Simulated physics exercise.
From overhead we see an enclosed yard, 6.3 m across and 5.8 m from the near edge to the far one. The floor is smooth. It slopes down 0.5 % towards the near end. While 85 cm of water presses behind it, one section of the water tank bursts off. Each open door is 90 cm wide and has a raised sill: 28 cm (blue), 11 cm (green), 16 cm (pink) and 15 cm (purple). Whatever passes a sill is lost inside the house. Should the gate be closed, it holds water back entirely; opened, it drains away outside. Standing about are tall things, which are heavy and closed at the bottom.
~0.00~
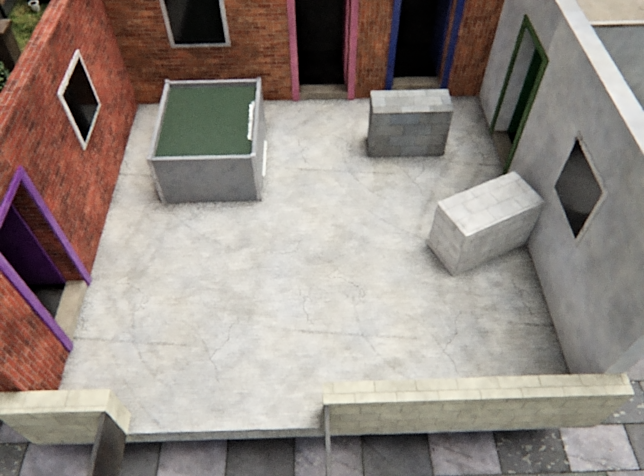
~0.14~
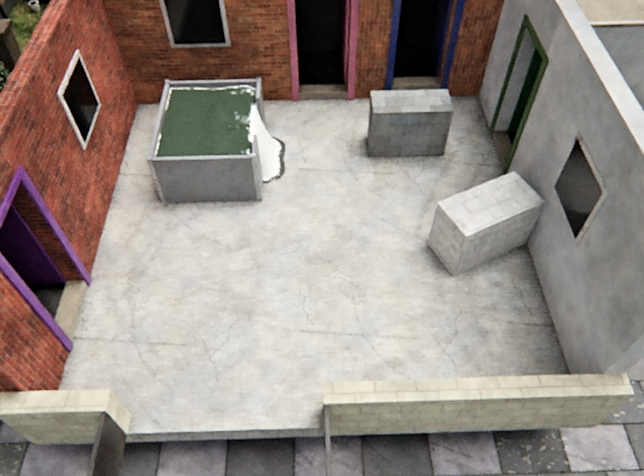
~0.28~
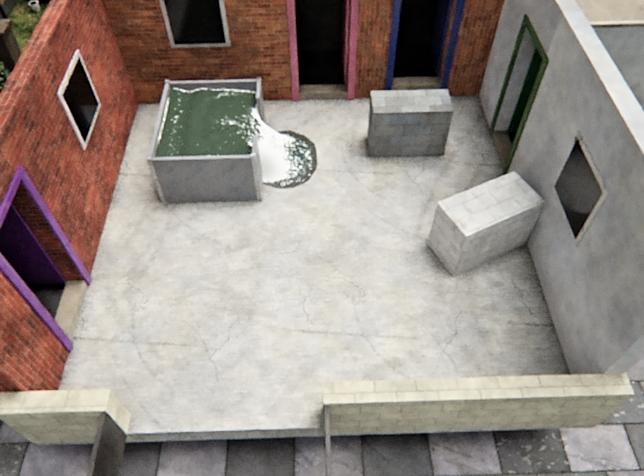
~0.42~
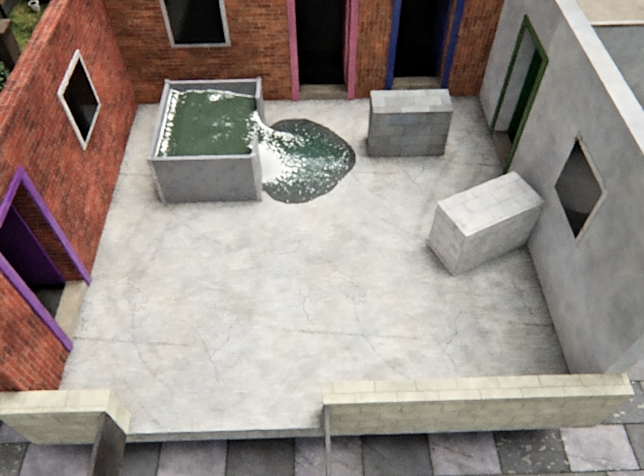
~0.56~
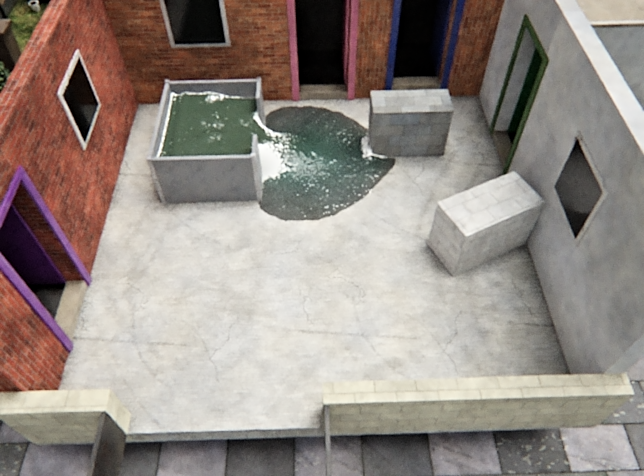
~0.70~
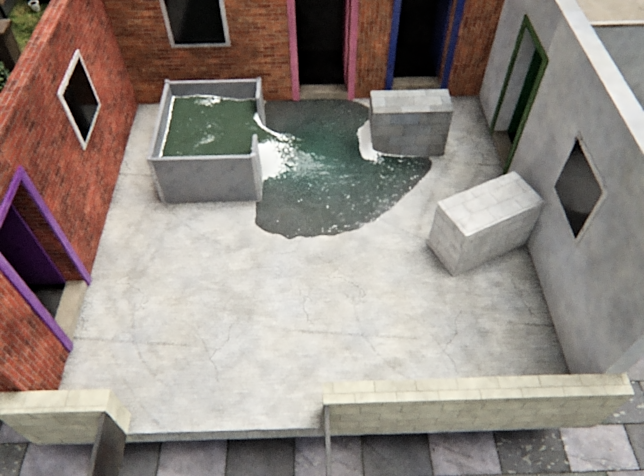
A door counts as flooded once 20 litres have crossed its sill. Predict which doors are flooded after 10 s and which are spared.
Result: At the blue door the inflow will be within bounds; at the green door the inflow will be out of bounds; at the pink door the inflow will be within bounds; at the purple door the inflow will be within bounds.
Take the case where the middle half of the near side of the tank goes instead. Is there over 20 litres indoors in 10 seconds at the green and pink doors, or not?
Door green stays within, door pink stays within.
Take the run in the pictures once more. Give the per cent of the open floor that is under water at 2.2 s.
Close to 45 in a hundred.
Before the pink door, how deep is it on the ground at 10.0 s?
I'd put it at around 6.5 cm deep.
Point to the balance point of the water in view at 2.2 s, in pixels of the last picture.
Centre: Roughly (322, 164) px.
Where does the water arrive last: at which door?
That would be the purple door.
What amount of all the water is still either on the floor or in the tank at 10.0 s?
About 84 percent of the water remains.
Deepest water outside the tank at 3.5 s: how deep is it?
27 cm or so.
After 1.4 s water covers 35 % of the floor and is deepest (42 cm) near (372, 101); blue door 20 cm at the sill, 0 L in, green door 8 cm at the sill, 1 L in, pink door 16 cm at the sill, 0 L in, purple door not reached.
After 2.2 s water covers 45 % of the floor and is deepest (34 cm) near (519, 226); blue door 16 cm at the sill, 0 L in, green door 14 cm at the sill, 3 L in, pink door 12 cm at the sill, 1 L in, purple door not reached.
After 3.5 s water covers 45 % of the floor and is deepest (27 cm) near (451, 105); blue door 12 cm at the sill, 0 L in, green door 24 cm at the sill, 58 L in, pink door 11 cm at the sill, 2 L in, purple door not reached.
After 6.0 s water covers 75 % of the floor and is deepest (16 cm) near (519, 226); blue door 13 cm at the sill, 0 L in, green door 12 cm at the sill, 121 L in, pink door 11 cm at the sill, 2 L in, purple door not reached.
After 10.0 s water covers 95 % of the floor and is deepest (10 cm) near (519, 226); blue door 6 cm at the sill, 0 L in, green door 7 cm at the sill, 123 L in, pink door 6 cm at the sill, 2 L in, purple door 4 cm at the sill, 0 L in.
